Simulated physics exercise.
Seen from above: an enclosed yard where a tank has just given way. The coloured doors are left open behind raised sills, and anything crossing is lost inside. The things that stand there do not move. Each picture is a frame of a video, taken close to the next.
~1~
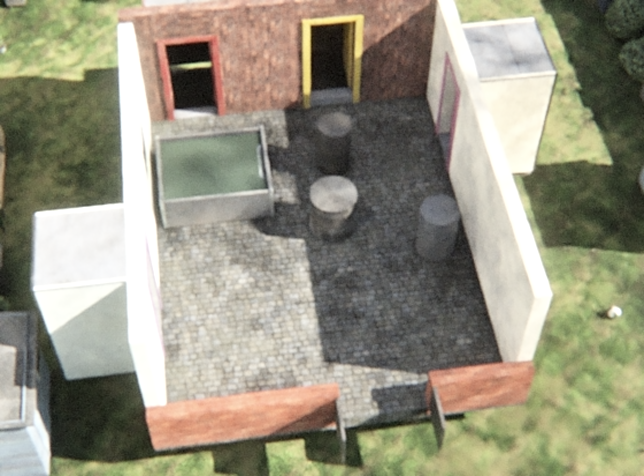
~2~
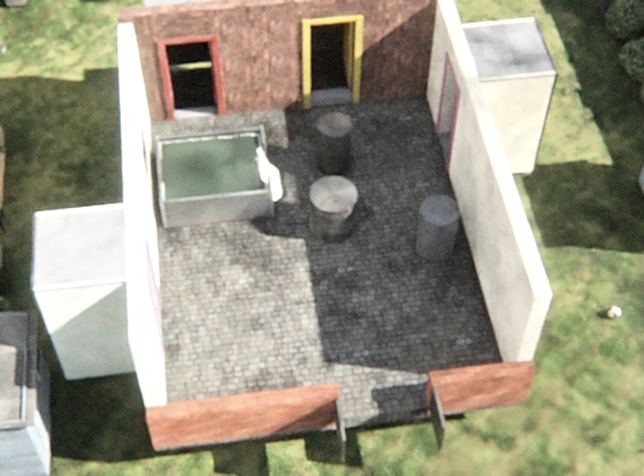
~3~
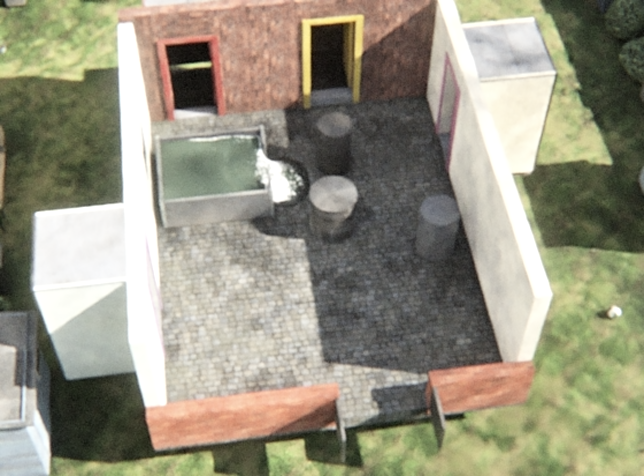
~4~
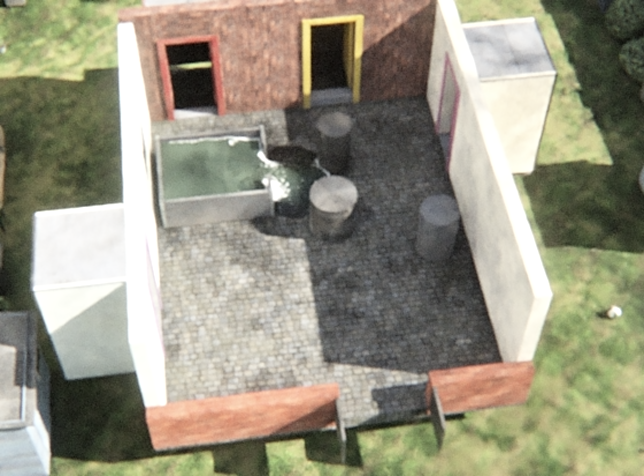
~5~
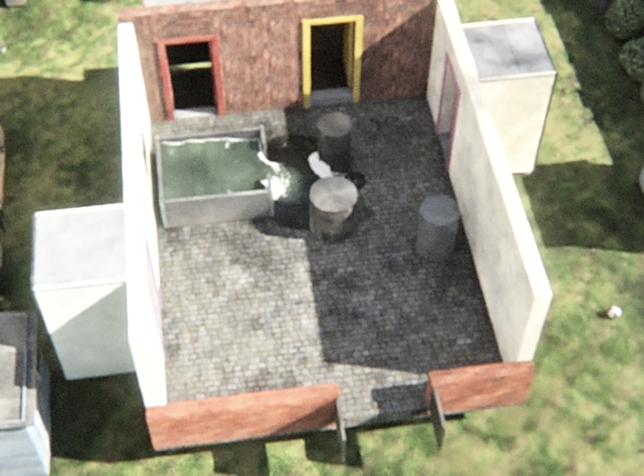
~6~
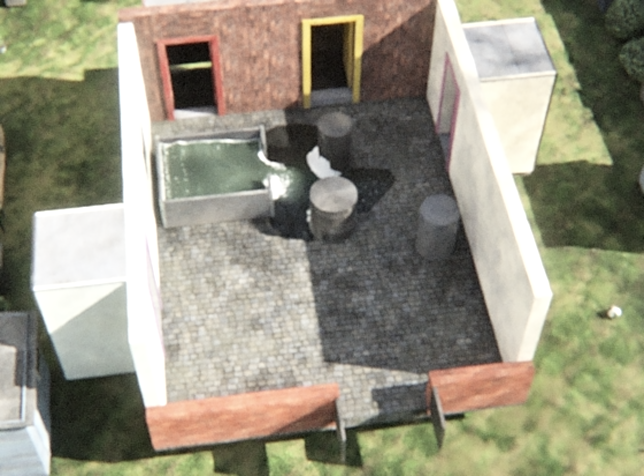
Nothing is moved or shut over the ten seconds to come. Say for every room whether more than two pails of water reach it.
At the end, pink door: Above two buckets; yellow door: Two buckets at most; red door: Two buckets at most; purple door: Two buckets at most.
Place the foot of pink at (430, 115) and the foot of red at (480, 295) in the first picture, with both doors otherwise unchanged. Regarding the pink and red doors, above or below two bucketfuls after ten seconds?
The pink one overflows, while the red one does not overflow.
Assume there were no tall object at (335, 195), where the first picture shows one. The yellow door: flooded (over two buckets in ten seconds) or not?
Yellow door remains within the limit.
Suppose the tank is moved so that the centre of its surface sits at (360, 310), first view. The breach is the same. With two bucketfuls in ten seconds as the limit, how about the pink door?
As far as I can tell, pink door stays within limits.
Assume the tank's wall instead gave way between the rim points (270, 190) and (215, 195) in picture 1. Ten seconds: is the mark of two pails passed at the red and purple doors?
The red door lets less in; the purple door lets less in.
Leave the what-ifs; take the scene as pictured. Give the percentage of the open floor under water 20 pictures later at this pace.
I'd put it at roughly 45 per cent.
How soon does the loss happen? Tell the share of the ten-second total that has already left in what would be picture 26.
Result, approximate: 10 per cent.
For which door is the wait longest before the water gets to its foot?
That would be the door marked purple.
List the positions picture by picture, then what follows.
In the first frame, the open tank at (213, 167) is whole and still.
In the second frame, water pours out at (266, 176) and has run to (278, 199).
In the third frame, the front is at (305, 189), out from the gap at (266, 177).
In the fourth frame, the front is at a hidden place, out from the gap at (266, 177).
In the fifth frame, the front is at (360, 183), out from the gap at (266, 176).
In the sixth frame, the front is at (388, 183), out from the gap at (266, 176).
A moment on, water covers 20 % of the floor; the pink door not reached, the yellow door wet at the sill, nothing in, the red door not reached, the purple door not reached.
Next, water covers 30 % of the floor; the pink door wet at the sill, nothing in, the yellow door wet at the sill, nothing in, the red door not reached, the purple door not reached.
Then, water covers 45 % of the floor; the pink door over two buckets in, the yellow door under two buckets in, the red door wet at the sill, nothing in, the purple door not reached.
Later, water covers 60 % of the floor; the pink door far over two buckets in, the yellow door under two buckets in, the red door wet at the sill, nothing in, the purple door not reached.
In the end, water covers 90 % of the floor; the pink door far over two buckets in, the yellow door under two buckets in, the red door under two buckets in, the purple door wet at the sill, nothing in.
